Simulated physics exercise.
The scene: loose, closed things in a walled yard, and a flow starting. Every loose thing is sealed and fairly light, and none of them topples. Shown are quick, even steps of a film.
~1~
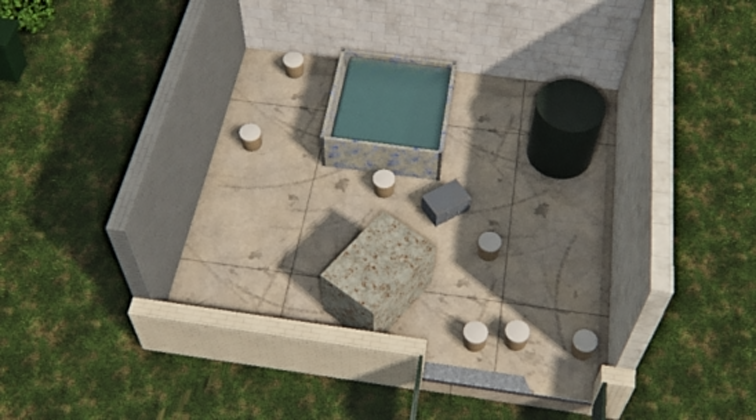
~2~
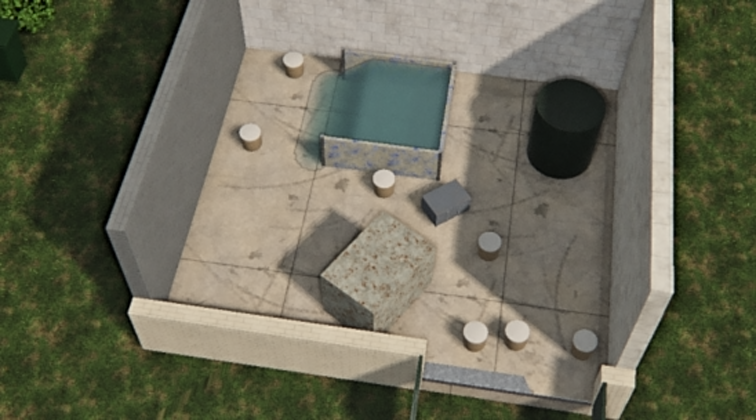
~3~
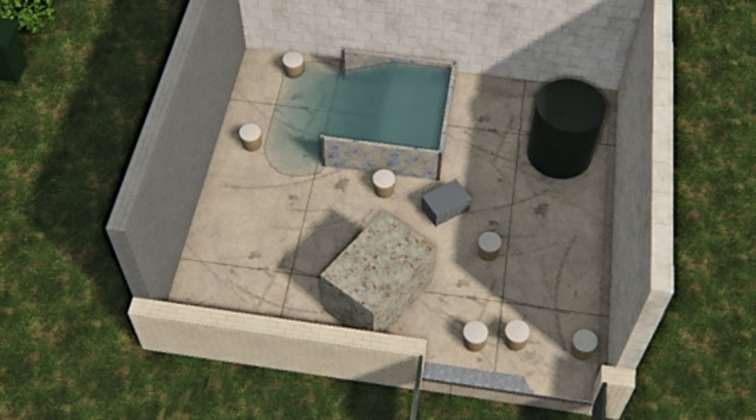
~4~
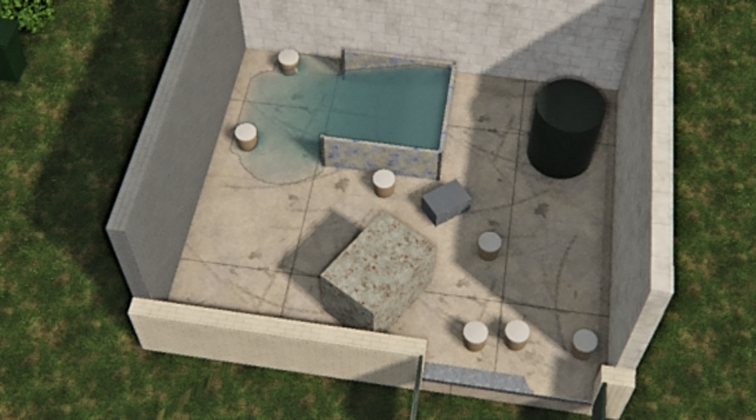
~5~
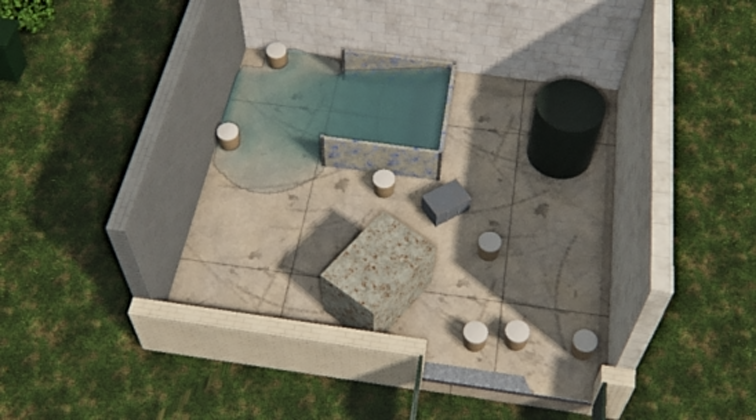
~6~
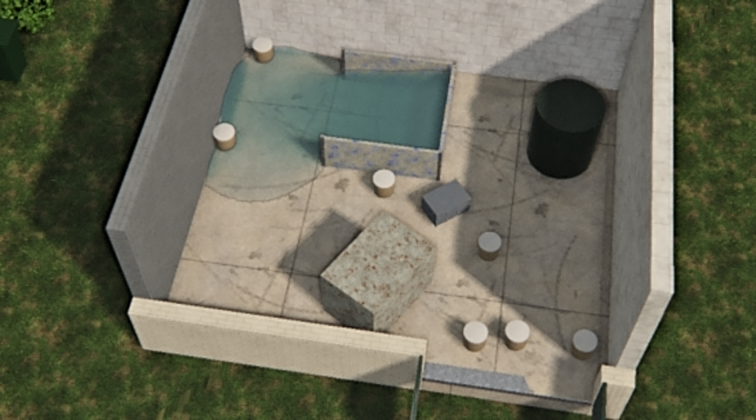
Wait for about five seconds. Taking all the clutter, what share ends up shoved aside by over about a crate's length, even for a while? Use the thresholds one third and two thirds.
I'd put it under one third.
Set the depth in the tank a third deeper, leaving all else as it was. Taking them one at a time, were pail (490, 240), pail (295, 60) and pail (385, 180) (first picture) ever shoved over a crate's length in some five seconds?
In the order you named them: Stayed within the threshold, went past the threshold, stayed within the threshold.
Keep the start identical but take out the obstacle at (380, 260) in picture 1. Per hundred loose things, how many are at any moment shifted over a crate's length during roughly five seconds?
I'd say somewhere around 40 per cent.
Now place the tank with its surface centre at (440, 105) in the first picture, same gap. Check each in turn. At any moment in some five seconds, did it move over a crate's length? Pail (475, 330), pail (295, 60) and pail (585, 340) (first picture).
Well, in order they come out as stayed within it, moved that far and stayed within it.
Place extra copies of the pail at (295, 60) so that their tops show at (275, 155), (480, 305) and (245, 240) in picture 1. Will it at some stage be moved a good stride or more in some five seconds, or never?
Twin one: Slides well clear; twin two: Barely shifts; twin three: Slides well clear.
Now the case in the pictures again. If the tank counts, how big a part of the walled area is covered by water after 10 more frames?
I'd say around 35 in a hundred.
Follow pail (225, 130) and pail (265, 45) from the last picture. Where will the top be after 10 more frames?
The first should be near (232, 273), the second near (312, 43).
A moment on, 1 of 8 are well off their spots; 2 afloat.
Next, 1 of 8 are well off their spots; 2 afloat.
Later, 2 of 8 are well off their spots; 2 afloat.
In the end, 2 of 8 are well off their spots, and 2 have been at some point; 2 afloat.
